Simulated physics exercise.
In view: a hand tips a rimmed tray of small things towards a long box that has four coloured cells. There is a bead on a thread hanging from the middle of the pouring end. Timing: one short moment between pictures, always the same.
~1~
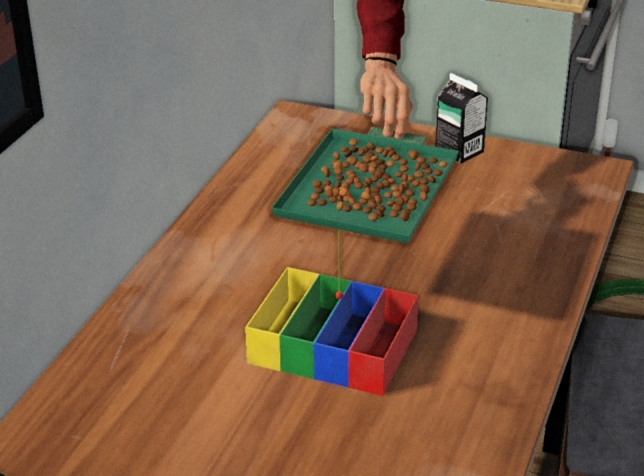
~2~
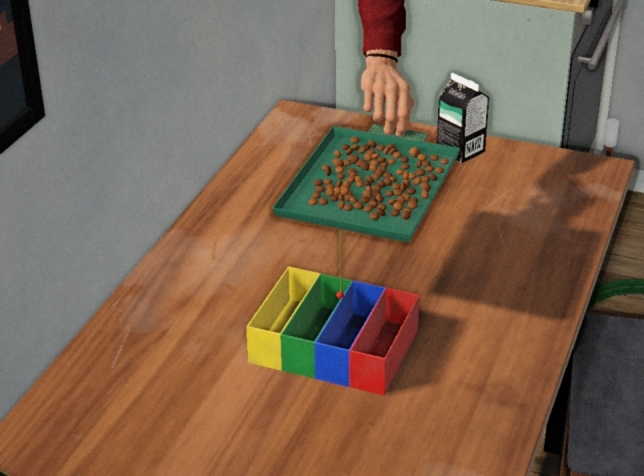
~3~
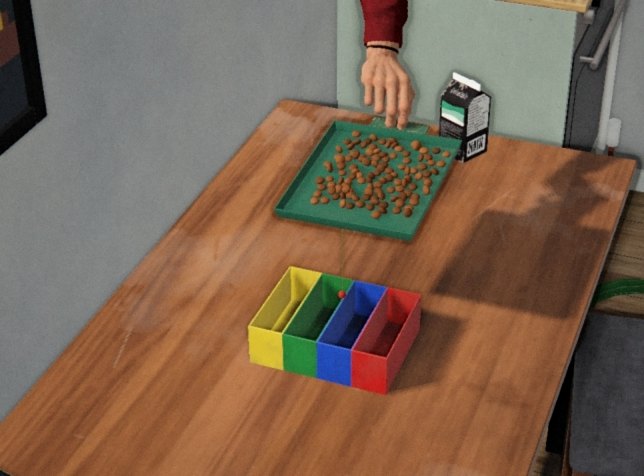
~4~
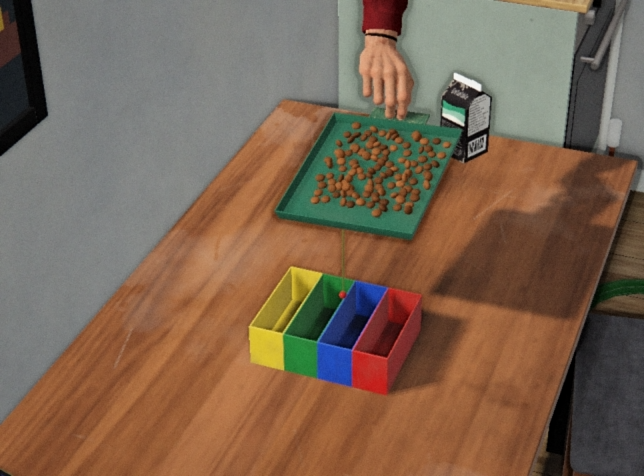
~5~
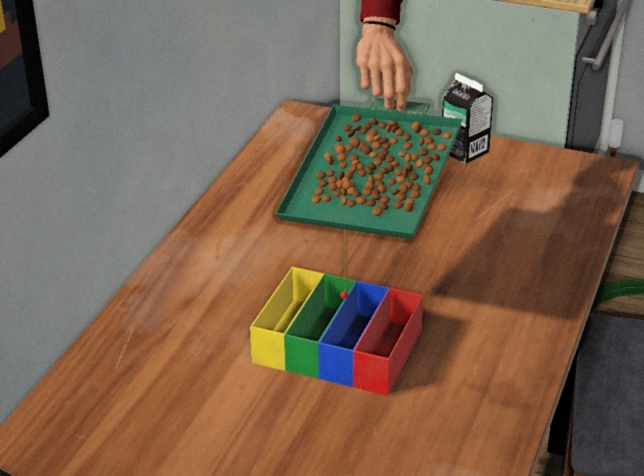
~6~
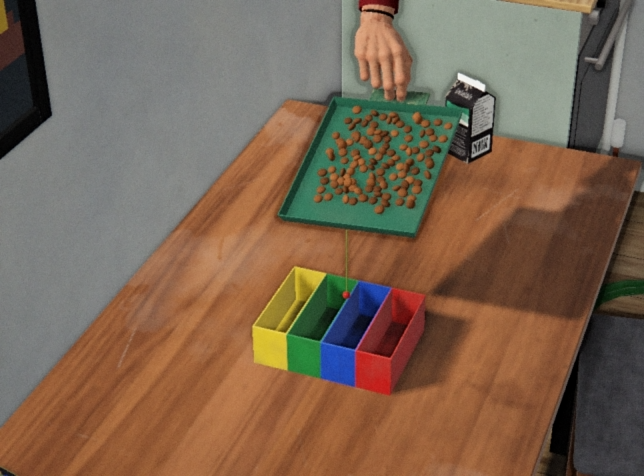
A hand slowly raises the back of a green tray of brown bits, tilting it.
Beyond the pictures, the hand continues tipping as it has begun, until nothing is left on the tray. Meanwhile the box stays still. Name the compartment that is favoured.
Yellow.
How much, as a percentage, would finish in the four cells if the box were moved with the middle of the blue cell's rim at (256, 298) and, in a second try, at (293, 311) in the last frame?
Trial 1 near 60 %, trial 2 near 90 %.
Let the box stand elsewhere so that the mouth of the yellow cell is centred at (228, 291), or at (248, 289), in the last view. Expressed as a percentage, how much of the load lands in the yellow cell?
That makes 0 per cent, followed by 0 per cent.
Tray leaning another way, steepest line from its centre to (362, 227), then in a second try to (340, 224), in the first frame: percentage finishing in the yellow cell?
That comes to 0 per cent the first time and 20 per cent the second.
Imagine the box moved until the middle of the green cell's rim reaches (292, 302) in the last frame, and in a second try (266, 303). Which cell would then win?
The green one, and then that blue cell.
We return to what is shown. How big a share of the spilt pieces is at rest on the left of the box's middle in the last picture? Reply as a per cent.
100 %, roughly.
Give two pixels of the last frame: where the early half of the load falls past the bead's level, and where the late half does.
Earlier portion about (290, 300); later portion about (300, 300).
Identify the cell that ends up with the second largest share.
Second place goes to green.
Soon, tray tipped steeply; all on the tray.
A while on, tray tipped right over; about a third on the tray; about a quarter in the yellow cell; a small part in the green cell; a small part in the blue cell; about a quarter falling or outside the box.
Towards the end, tray tipped past a quarter turn; about half in the yellow cell; about a third in the green cell; a small part in the blue cell; a stray few in the red cell; a small part falling or outside the box.
Finally, tray tipped past a quarter turn; about half in the yellow cell; about a third in the green cell; a small part in the blue cell; a stray few in the red cell; a small part outside the box.
